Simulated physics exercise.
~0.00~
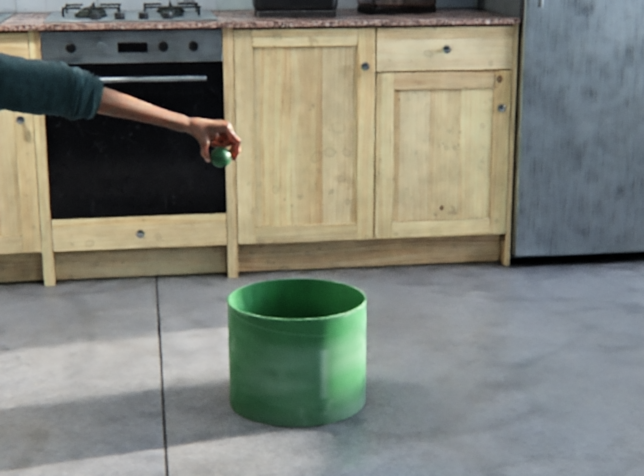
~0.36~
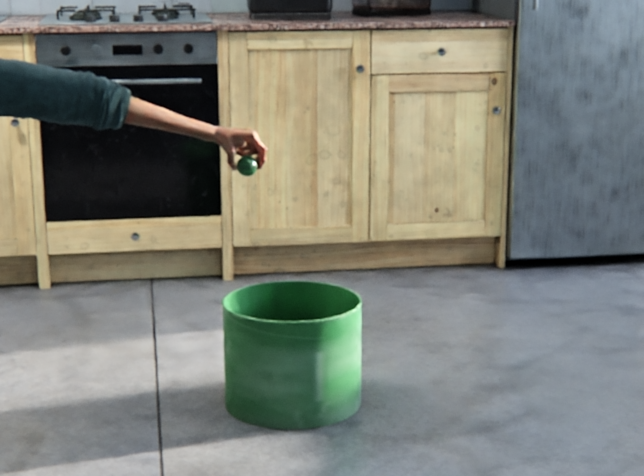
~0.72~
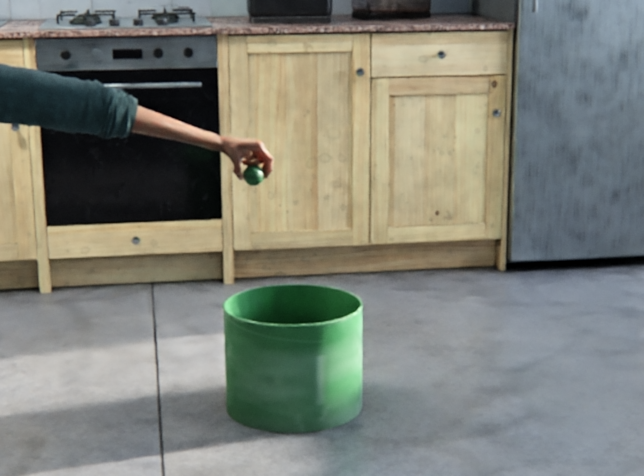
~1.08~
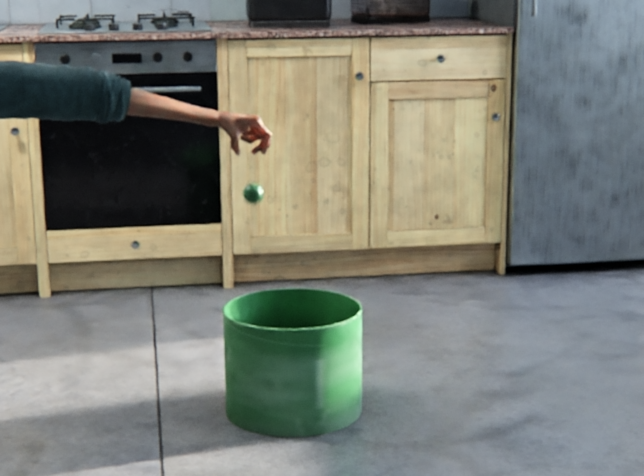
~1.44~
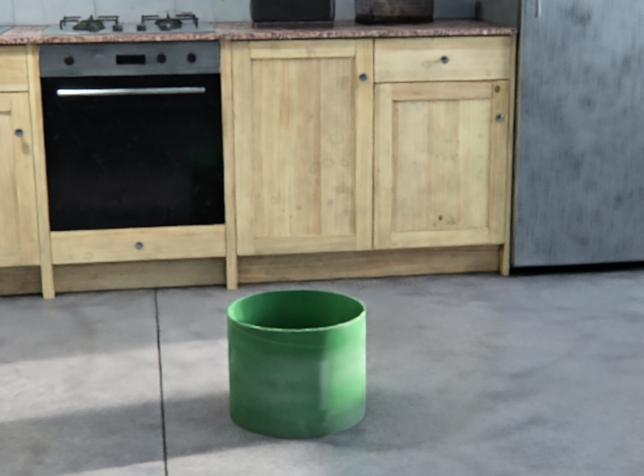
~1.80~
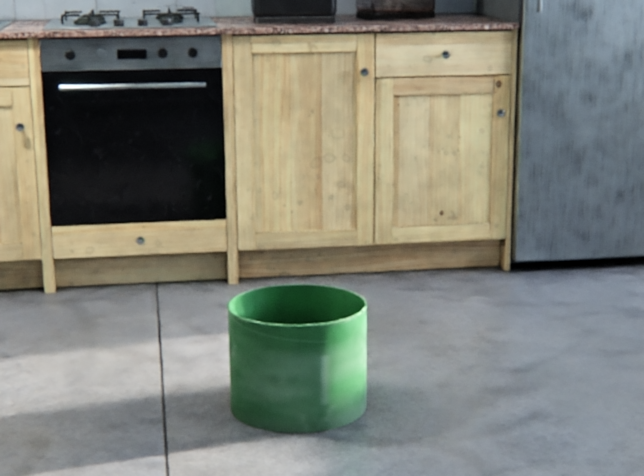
In a kitchen with wooden cupboards, a hand reached in from the left, held a small green ball above a large green bin on the floor and let it go, and the ball dropped down and ended up inside the bin, out of sight.
